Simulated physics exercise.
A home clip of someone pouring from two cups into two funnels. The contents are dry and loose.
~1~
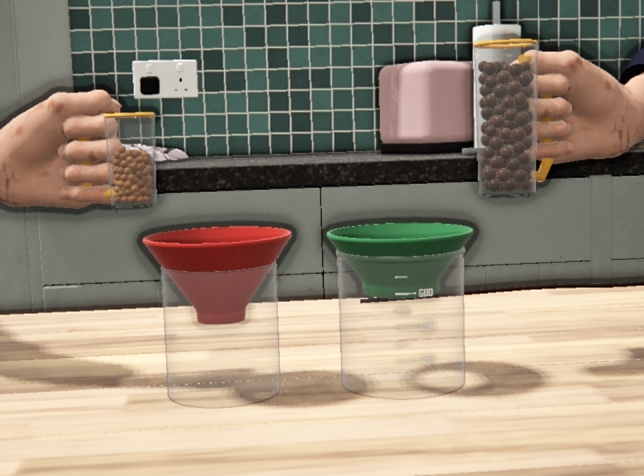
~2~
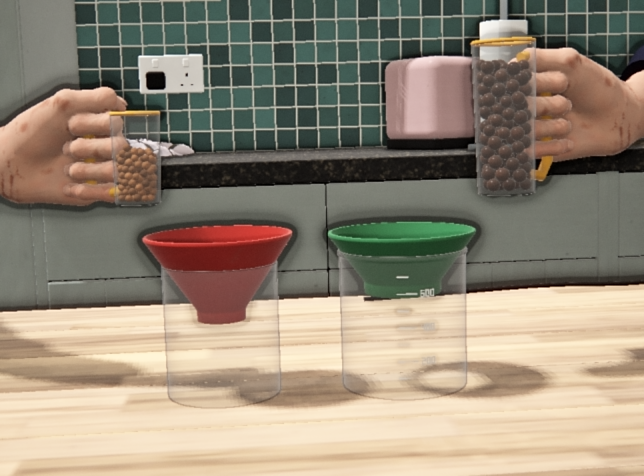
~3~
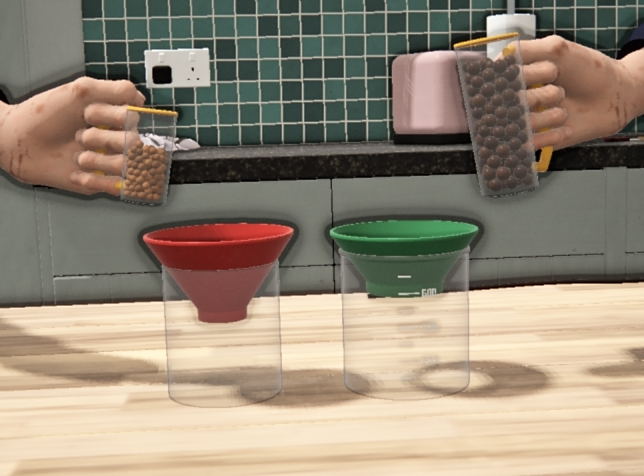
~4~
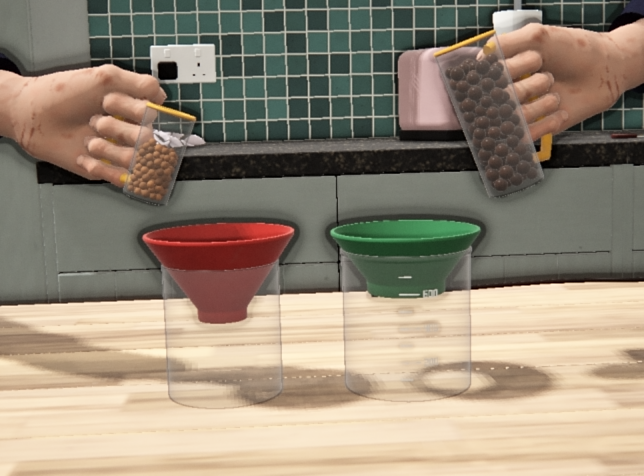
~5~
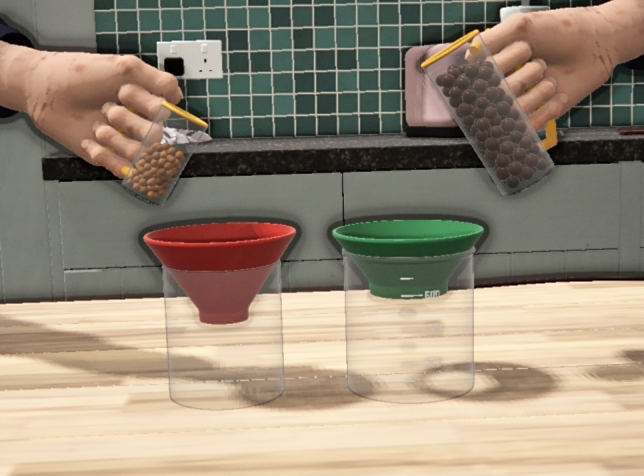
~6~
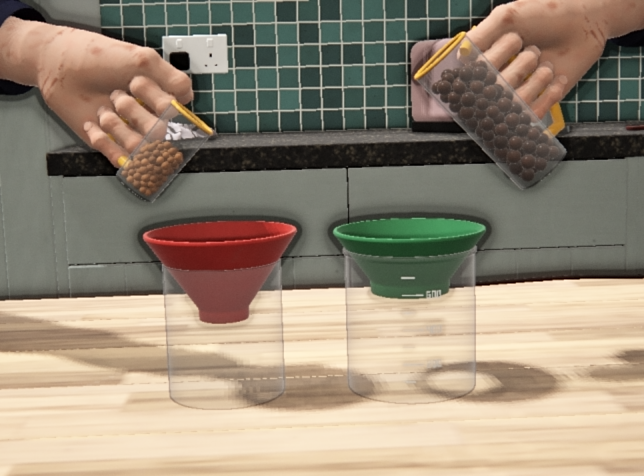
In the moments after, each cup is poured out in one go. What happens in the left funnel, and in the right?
The left funnel lets everything through; the right one lets everything through.
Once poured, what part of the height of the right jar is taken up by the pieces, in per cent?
Close to 20 per cent.
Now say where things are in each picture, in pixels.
Left funnel at (218, 247), outlet at (221, 320), about 6 pieces wide; left cup at (132, 160), holding cereal balls; right funnel at (400, 243), outlet at (401, 292), about 5 pieces wide; right cup at (506, 119), holding chocolate balls, in the first frame.
Left cup at (137, 158), upright; right cup at (505, 118), upright, in the second frame.
Left cup at (148, 156), tipped 9°; right cup at (498, 116), tipped 9°, in the third frame.
Left cup at (158, 155), tipped 20°; right cup at (491, 116), tipped 20°, in the fourth frame.
Left cup at (164, 154), tipped 31°; right cup at (489, 115), tipped 31°, in the fifth frame.
Left funnel at (221, 244), outlet at (224, 318); left cup at (163, 153), tipped 42°; right funnel at (409, 241), outlet at (410, 291); right cup at (492, 113), tipped 42°, in the sixth frame.
Then, 0.28 s after the last picture, left, all still in the cup; right, all still in the cup.
Then, 0.63 s after the last picture, left, all still in the cup; right, nearly all still in the cup, a stray few in or over the funnel.
Then, 1.00 s after the last picture, left, most still in the cup, a small part in or over the funnel, a stray few down in the jar; right, about two thirds still in the cup, about a quarter in or over the funnel, a small part down in the jar.
At rest, left, all down in the jar; right, all down in the jar.
